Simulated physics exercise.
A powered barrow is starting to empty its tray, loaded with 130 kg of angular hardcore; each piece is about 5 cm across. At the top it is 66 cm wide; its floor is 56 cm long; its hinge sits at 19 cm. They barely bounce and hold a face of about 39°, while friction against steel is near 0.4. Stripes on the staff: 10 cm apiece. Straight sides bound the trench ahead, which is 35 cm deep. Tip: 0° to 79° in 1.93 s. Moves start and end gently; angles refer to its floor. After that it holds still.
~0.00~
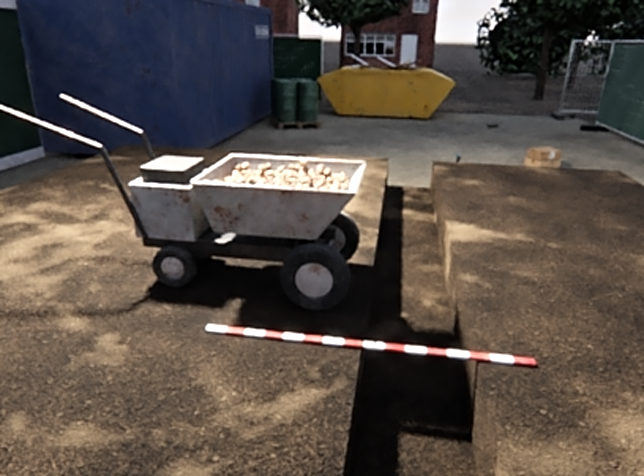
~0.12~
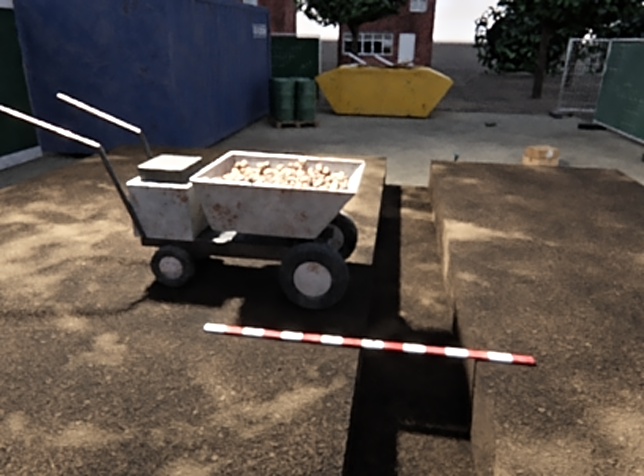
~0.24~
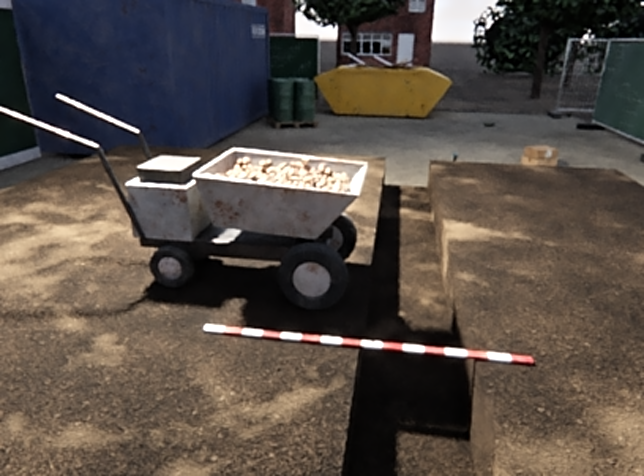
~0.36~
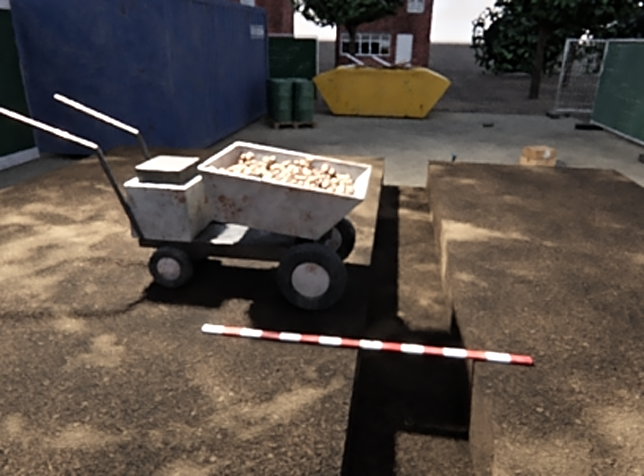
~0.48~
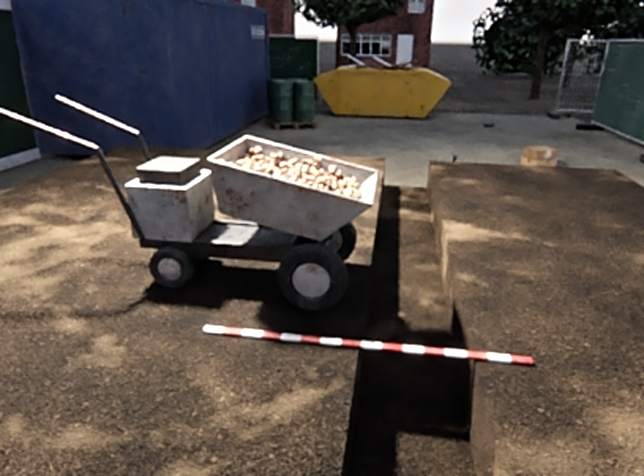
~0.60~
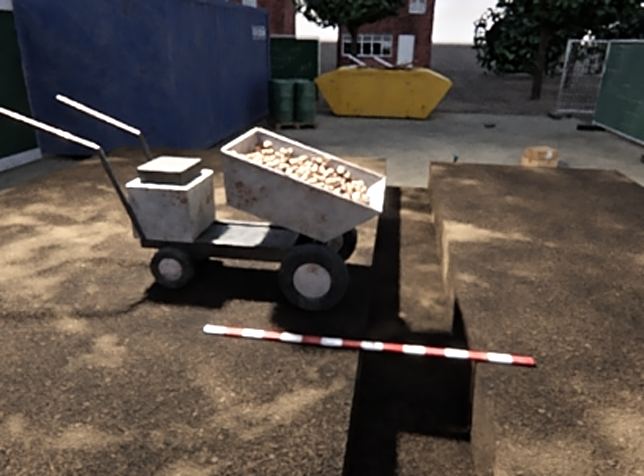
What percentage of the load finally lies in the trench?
About 99 per cent.
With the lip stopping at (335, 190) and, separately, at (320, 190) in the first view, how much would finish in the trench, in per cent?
Some 100 and some 100 per cent, in that order.
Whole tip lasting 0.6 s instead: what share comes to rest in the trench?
Close to 80 percent, then.
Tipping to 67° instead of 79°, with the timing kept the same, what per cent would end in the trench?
Near 65 per cent then.
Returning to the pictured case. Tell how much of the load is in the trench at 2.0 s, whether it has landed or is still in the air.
By that moment, roughly 50 per cent of the load.
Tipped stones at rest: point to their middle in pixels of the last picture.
Their middle ends up near (427, 332).
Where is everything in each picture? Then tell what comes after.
In the first picture, the tray is at 0°, its lip at (355, 193); the top of the load is at (281, 172).
In the second picture, the tray is at 1°, its lip at (355, 193); the top of the load is at (278, 170); the stones move at 0.1 m/s on average.
In the third picture, the tray is at 3°, its lip at (358, 195); the top of the load is at (271, 167); the stones move at 0.2 m/s on average.
In the fourth picture, lip at (363, 199), floor tilted 7°, highest stones at (264, 163); the stones move at 0.3 m/s on average.
In the fifth picture, the tray is at 12°, its lip at (372, 205); the top of the load is at (264, 159); the stones move at 0.4 m/s on average.
In the sixth picture, lip at (381, 212), floor tilted 18°, highest stones at (265, 152); the stones move at 0.4 m/s on average.
After 1.5 s the floor is at 67°; 100 % in the tray; the foremost stones are at (422, 268).
After 2.0 s the floor is at 79°; 51 % in the tray, 48 % in the trench, 1 % past the trench; the foremost stones are at (481, 292).
After 2.4 s the floor is at 79°; 21 % in the tray, 78 % in the trench, 1 % past the trench; the foremost stones are at (501, 292).
After 4.3 s the floor is at 79°; 0 % in the tray, 99 % in the trench, 1 % past the trench; the foremost stones are at (502, 292).
